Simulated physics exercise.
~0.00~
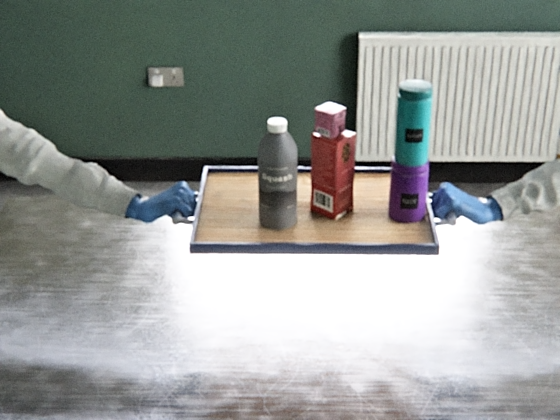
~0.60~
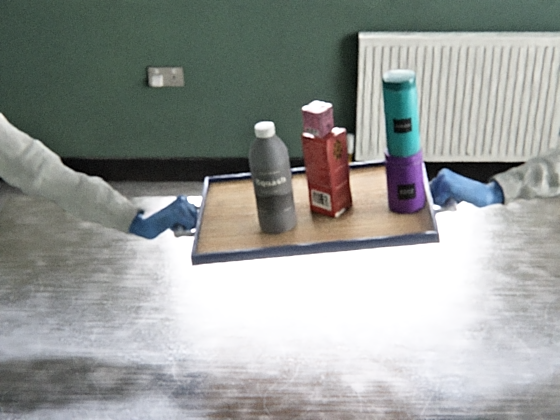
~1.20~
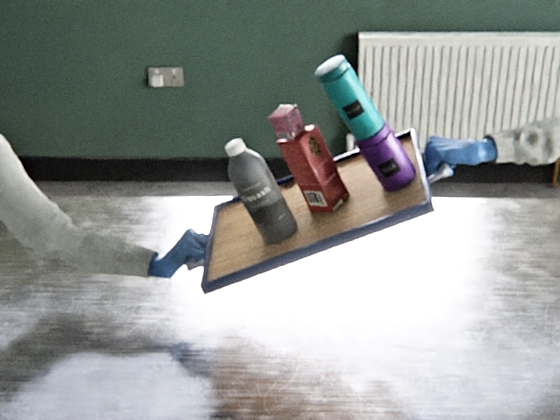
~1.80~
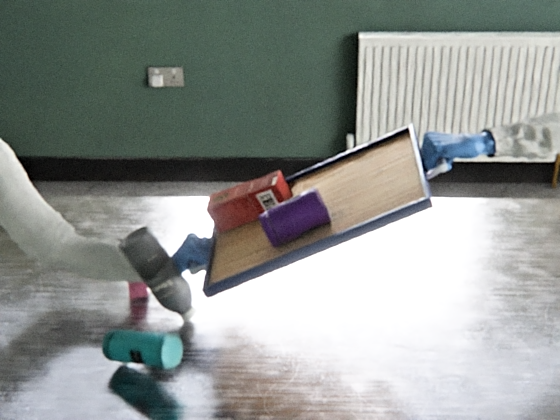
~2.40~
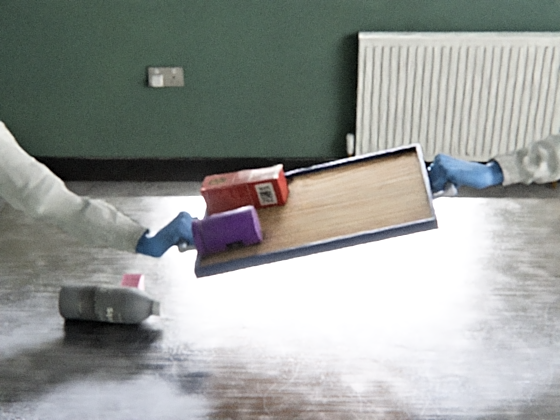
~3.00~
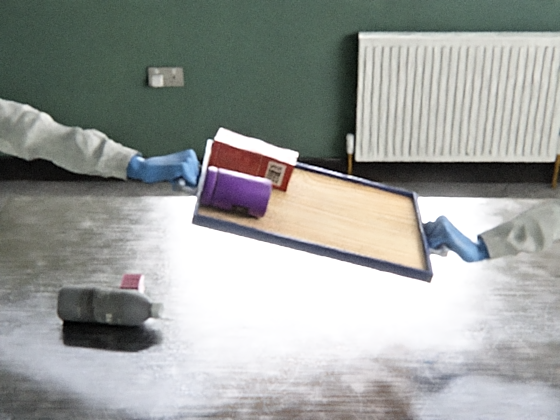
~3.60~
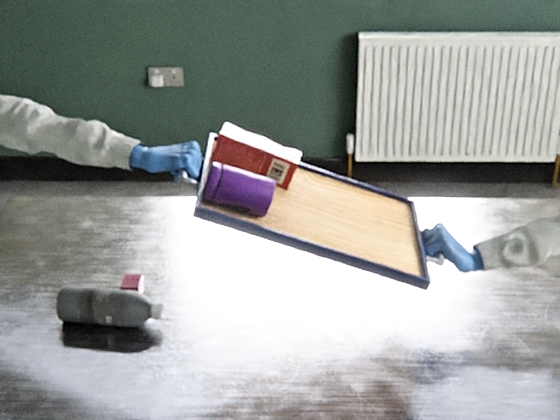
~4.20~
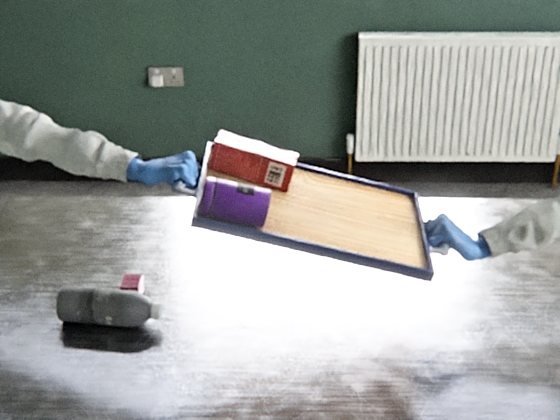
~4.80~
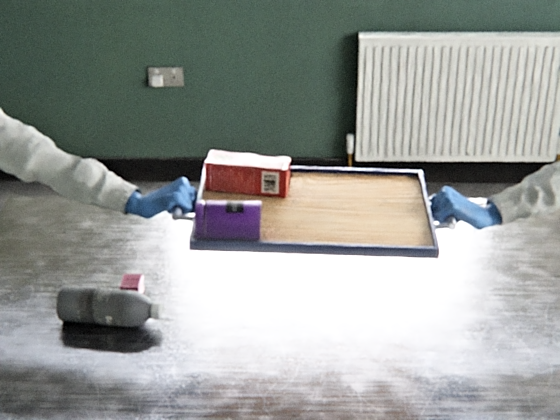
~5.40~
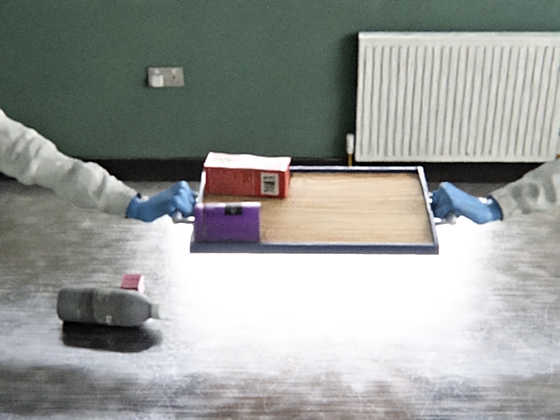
We see two gloved hands tilt a tray down to the left, sending a grey bottle, turquoise jar and small pink carton off it while a red carton and purple jar topple; the hands tip it rightward, then level it with those two still lying aboard.
